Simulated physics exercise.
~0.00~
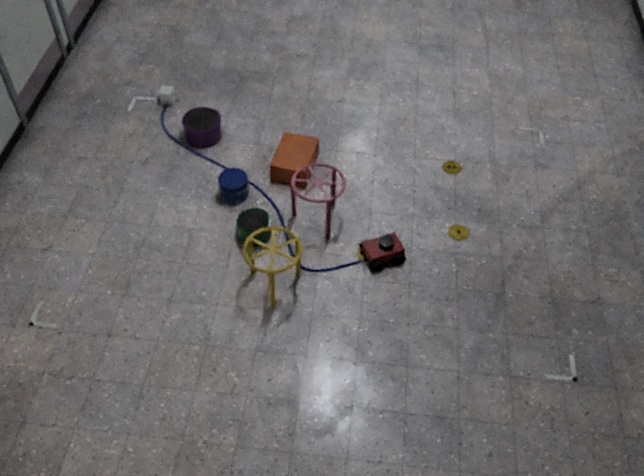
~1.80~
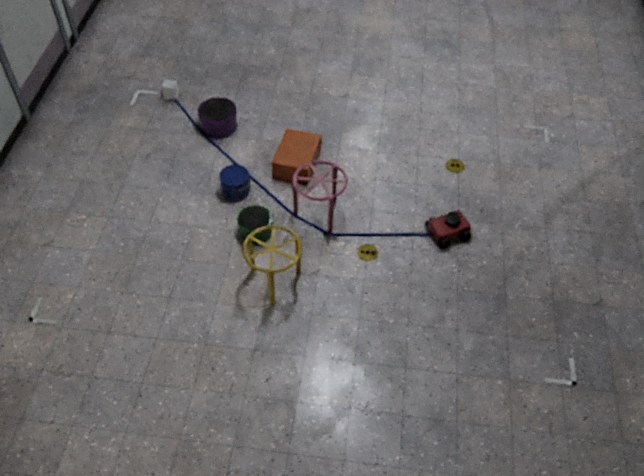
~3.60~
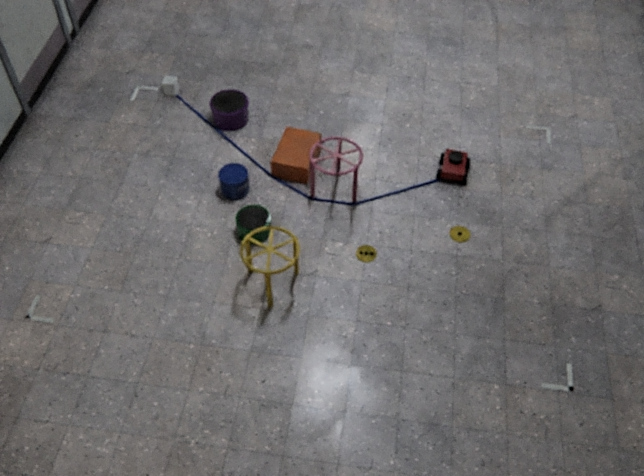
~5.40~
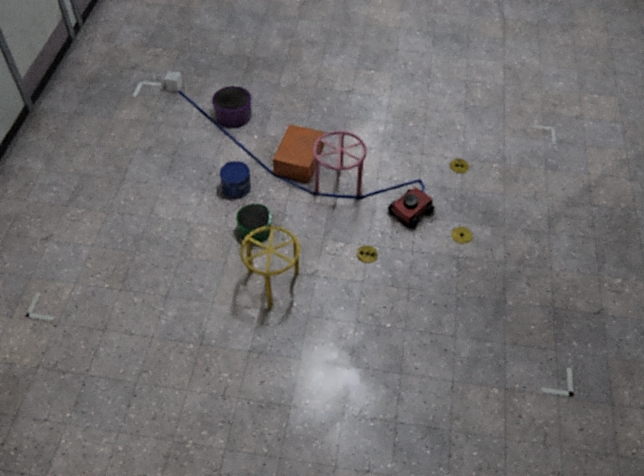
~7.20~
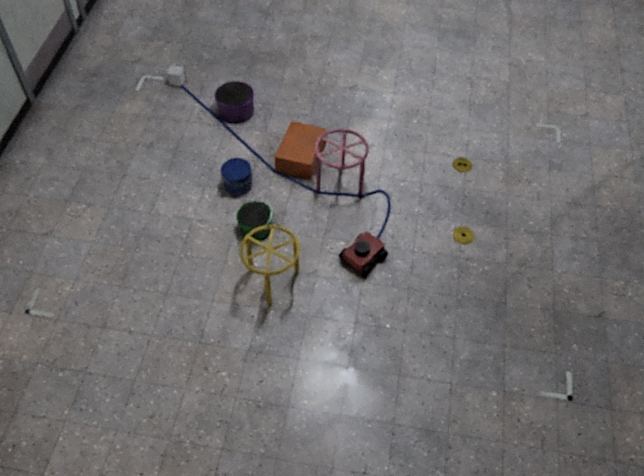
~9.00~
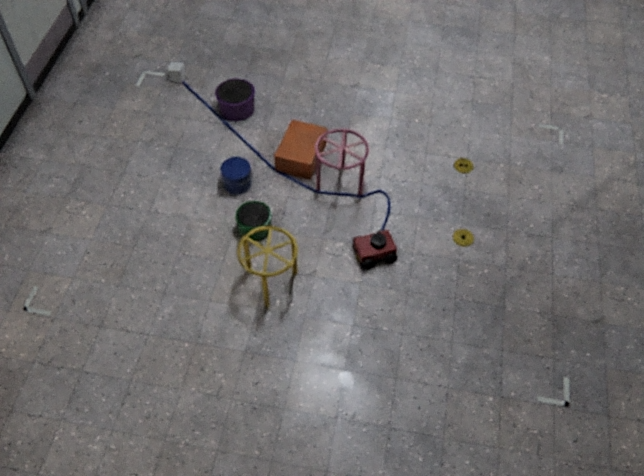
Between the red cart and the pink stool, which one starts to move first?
The red cart starts to move first, driving to the right while the pink stool is still in its place. The stool shifts only afterwards, as the cart heads up the floor.
The footage shows a small red cart trailing a blue lead across a tiled floor, driving right, then up, then back down and left, as the purple pot and later the pink stool shift; it ends stopped with the lead slack, the yellow stool and blue bucket still in place.
